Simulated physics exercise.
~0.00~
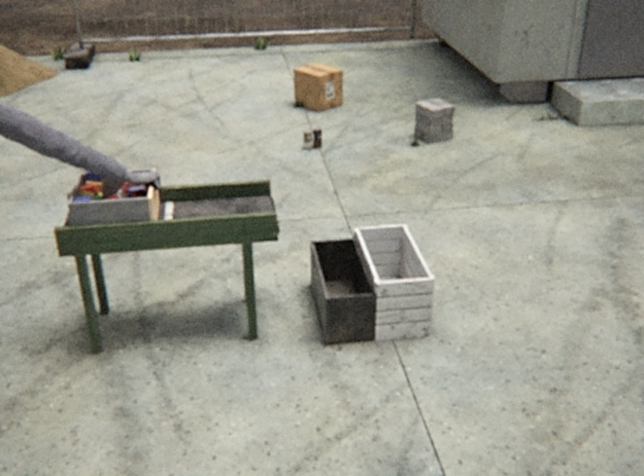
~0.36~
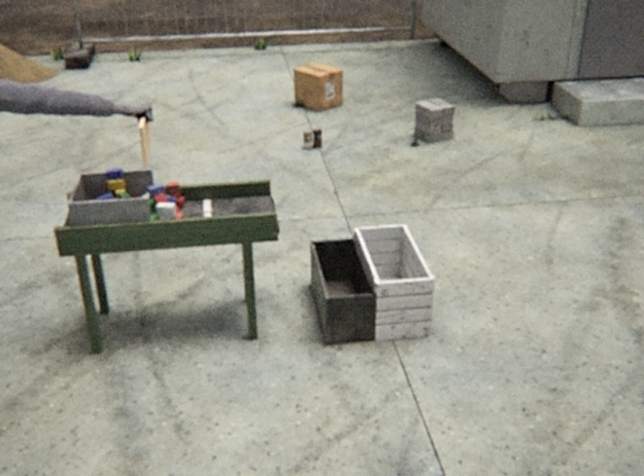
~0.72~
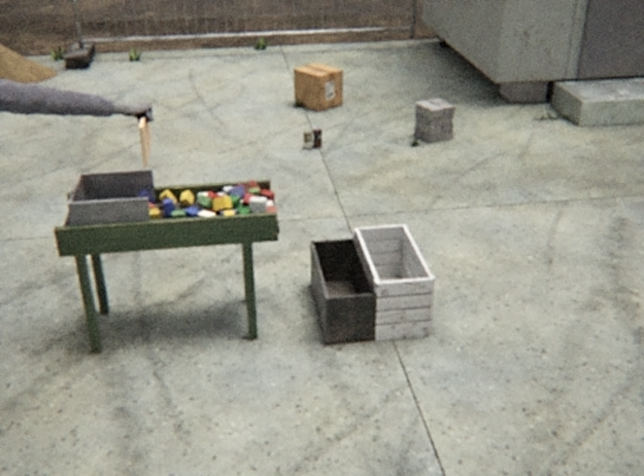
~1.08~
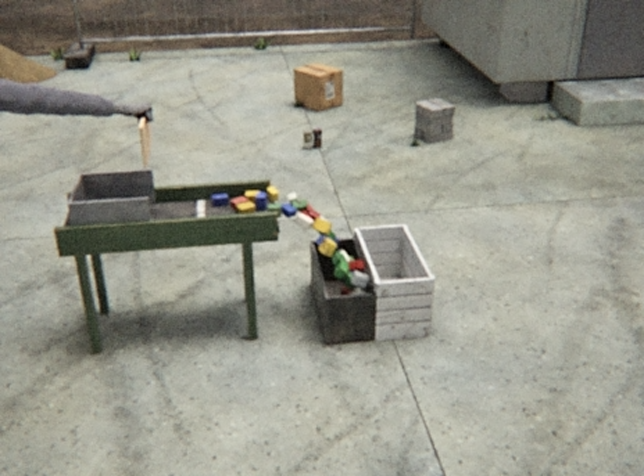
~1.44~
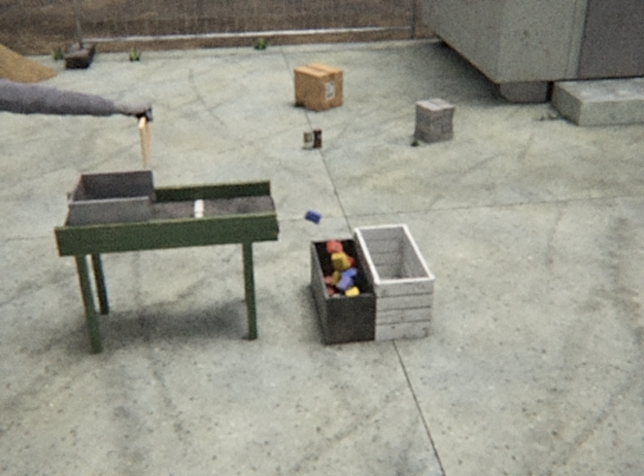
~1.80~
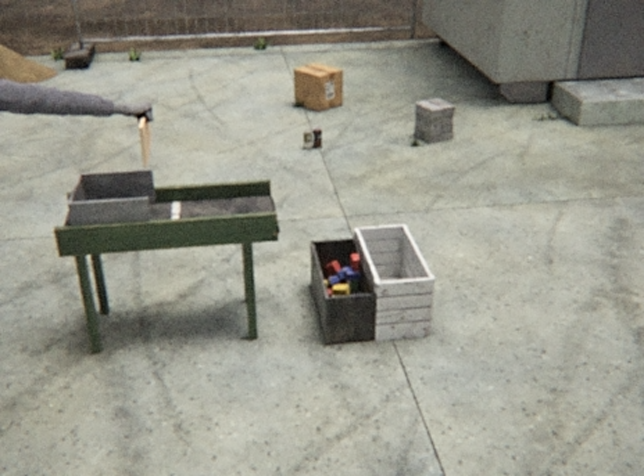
Colourful toy bricks spilling from a grey pen as its gate lifts, riding a belt right and dropping into a black bin.
